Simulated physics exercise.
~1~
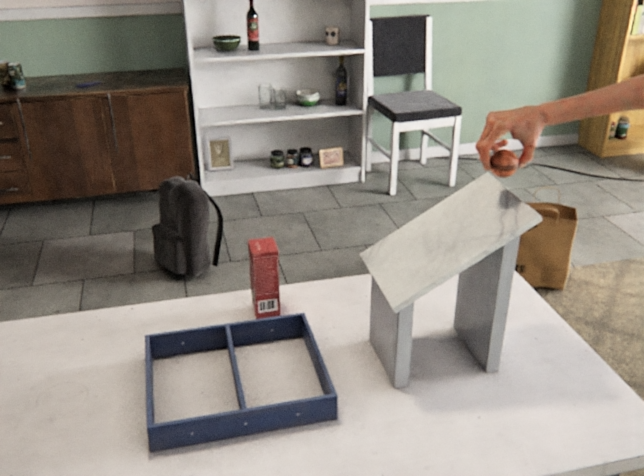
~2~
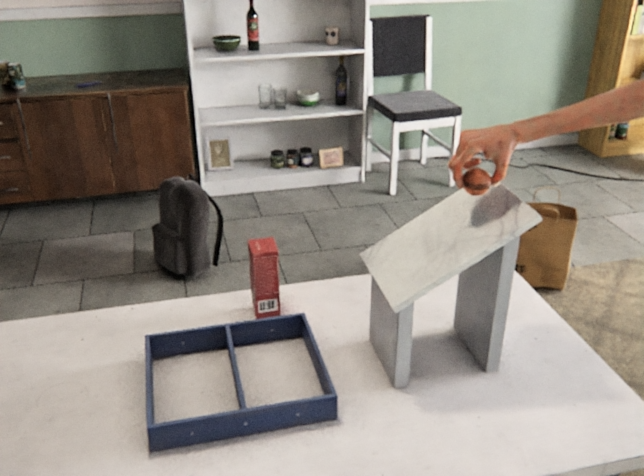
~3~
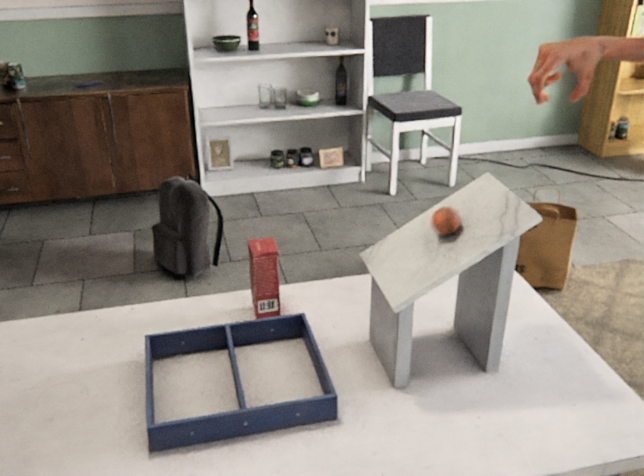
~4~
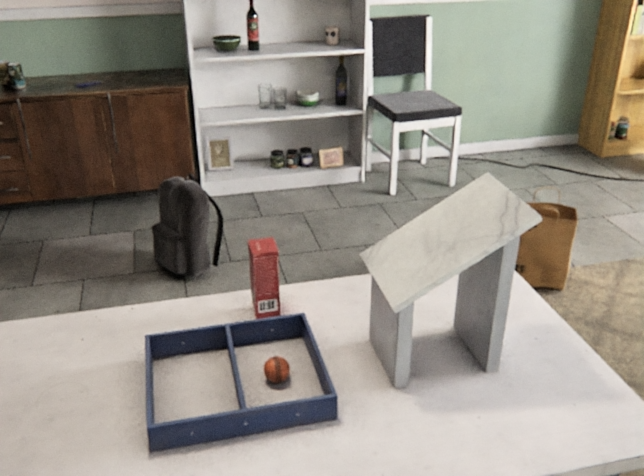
Orange ball released by a hand rolling down a sloped board and ending in the nearer bay of a blue tray.
